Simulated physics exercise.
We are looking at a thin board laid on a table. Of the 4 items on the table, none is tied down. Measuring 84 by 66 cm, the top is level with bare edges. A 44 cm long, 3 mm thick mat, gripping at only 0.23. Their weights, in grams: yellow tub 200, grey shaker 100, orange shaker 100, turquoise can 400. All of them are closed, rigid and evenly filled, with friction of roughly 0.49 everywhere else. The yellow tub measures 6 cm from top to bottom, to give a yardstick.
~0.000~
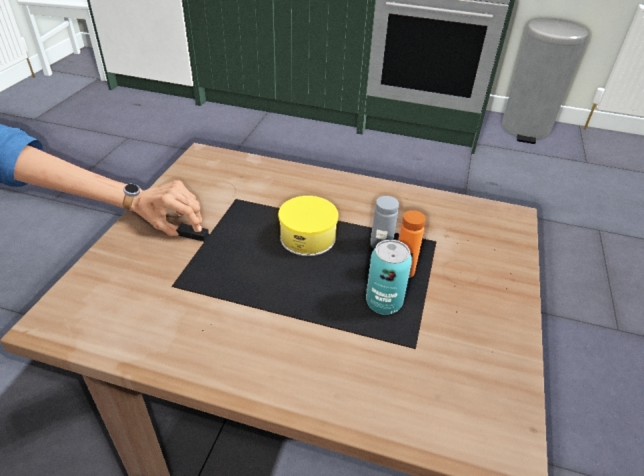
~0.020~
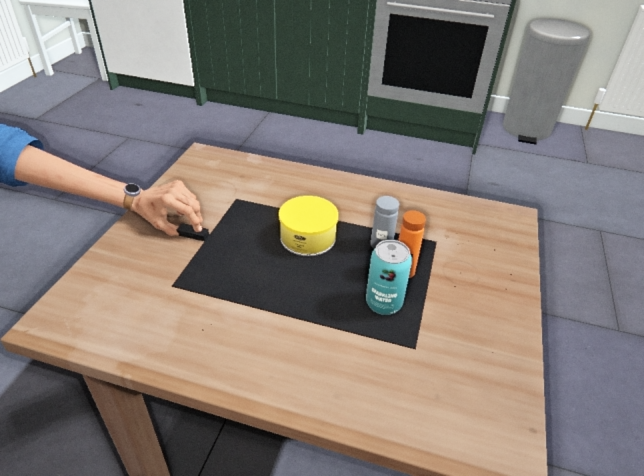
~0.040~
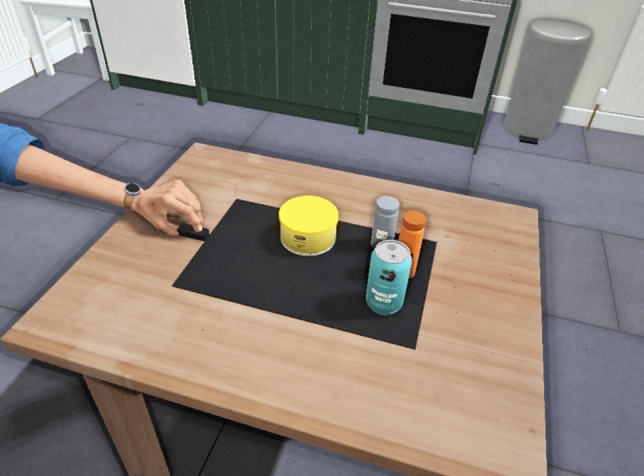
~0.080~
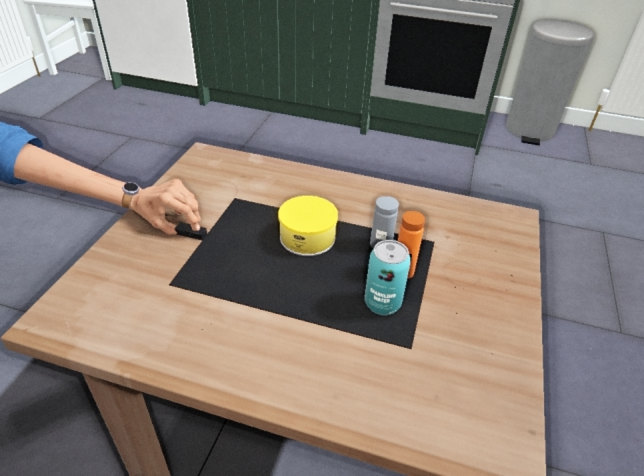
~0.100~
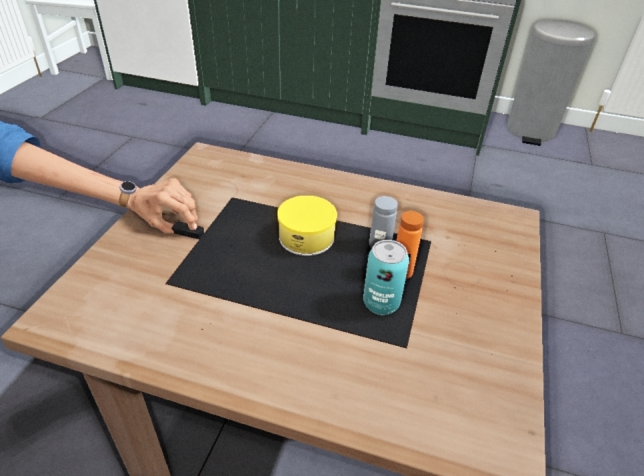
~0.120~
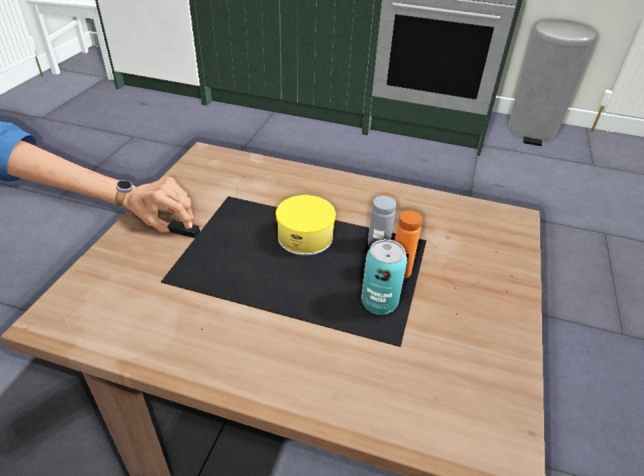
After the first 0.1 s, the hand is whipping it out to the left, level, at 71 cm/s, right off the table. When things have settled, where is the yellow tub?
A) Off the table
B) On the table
The answer is A.
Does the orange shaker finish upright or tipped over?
In the last frame the orange shaker does not stay up.
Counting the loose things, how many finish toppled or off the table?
I count 3.
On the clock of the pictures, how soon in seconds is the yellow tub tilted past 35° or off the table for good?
Answer: About 0.8 s.
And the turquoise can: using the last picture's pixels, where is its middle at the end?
Rest position, about (306, 261) px.
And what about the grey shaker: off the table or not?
Grey shaker: Goes out of bounds.
After 0.32 s, mat out by 16 cm; yellow tub moved 9 cm near (267, 216); turquoise can 4° off upright; orange shaker 6° off upright.
After 0.62 s, mat out by 38 cm; yellow tub moved 30 cm near (173, 195); orange shaker on its side; turquoise can 8° off upright.
After 0.82 s, mat out by 52 cm; yellow tub now off the table; orange shaker on its side; grey shaker moved 44 cm.
After 1.12 s, mat out by 73 cm; grey shaker now off the table; orange shaker on its side; turquoise can moved 15 cm.
In the end (1.8 s), off the table, yellow tub and grey shaker; toppled on the table, orange shaker; not toppled but over 6 cm from the start, turquoise can.
